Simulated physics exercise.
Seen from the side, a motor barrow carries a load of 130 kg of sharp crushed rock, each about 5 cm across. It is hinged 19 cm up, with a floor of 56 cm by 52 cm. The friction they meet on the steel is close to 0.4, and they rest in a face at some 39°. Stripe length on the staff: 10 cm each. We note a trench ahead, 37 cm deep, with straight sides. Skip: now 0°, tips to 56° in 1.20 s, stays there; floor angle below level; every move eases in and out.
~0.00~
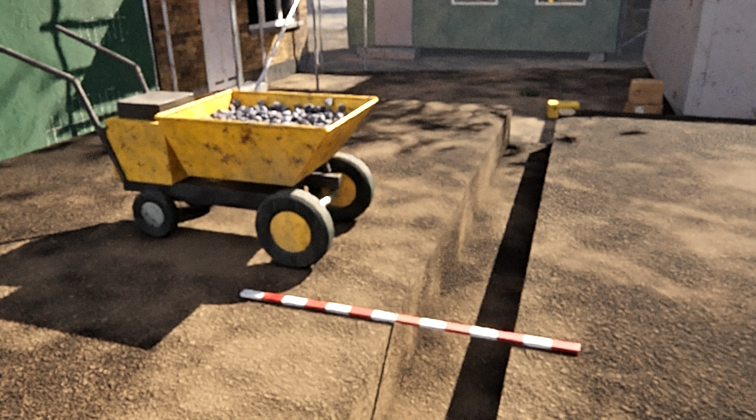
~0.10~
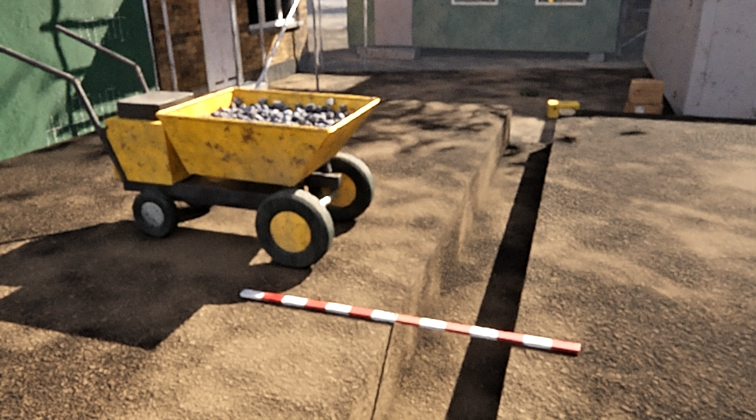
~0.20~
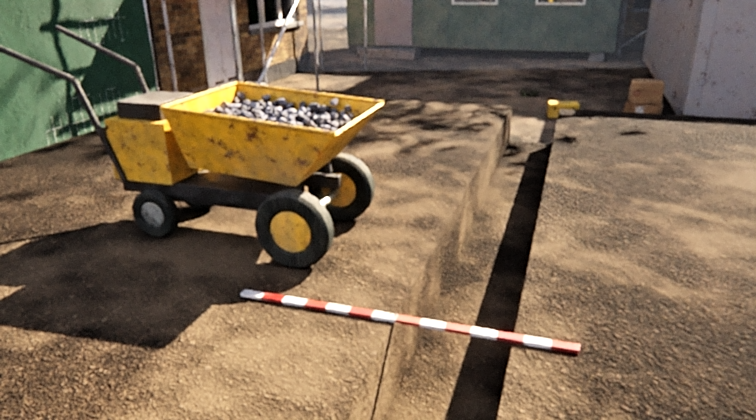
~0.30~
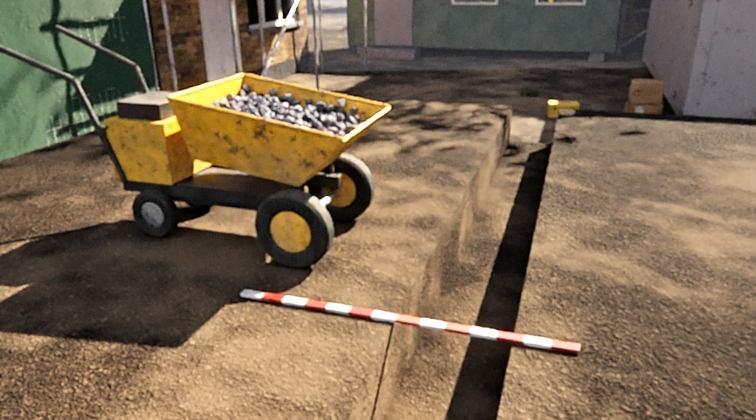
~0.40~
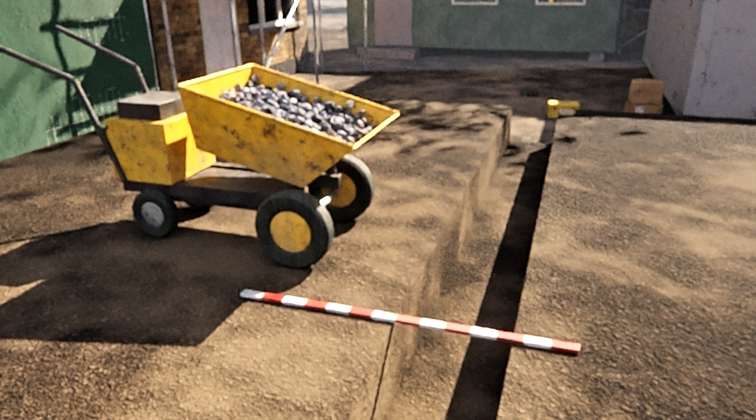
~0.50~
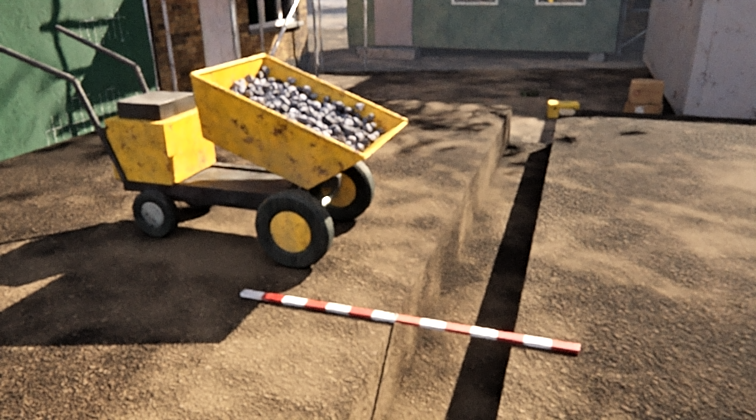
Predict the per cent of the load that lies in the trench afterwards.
10 per cent.
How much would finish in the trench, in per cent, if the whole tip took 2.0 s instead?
Something close to 10 per cent.
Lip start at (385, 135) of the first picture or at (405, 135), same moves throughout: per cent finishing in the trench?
Near 15 and near 10 percent.
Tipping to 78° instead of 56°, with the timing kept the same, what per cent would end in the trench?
Roughly 100%.
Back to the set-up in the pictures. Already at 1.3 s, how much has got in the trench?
Some 0 per cent.
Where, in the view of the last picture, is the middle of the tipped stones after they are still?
Resting centre: About (469, 328).
After 0.9 s the floor is at 47°; 100 % in the skip; the foremost stones are at (389, 180).
After 1.3 s the floor is at 56°; 99 % in the skip, 1 % in the trench; the foremost stones are at (430, 238).
After 1.6 s the floor is at 56°; 94 % in the skip, 1 % short of the trench, 5 % in the trench; the foremost stones are at (485, 326).
After 3.6 s the floor is at 56°; 90 % in the skip, 10 % in the trench; the foremost stones are at (512, 331).
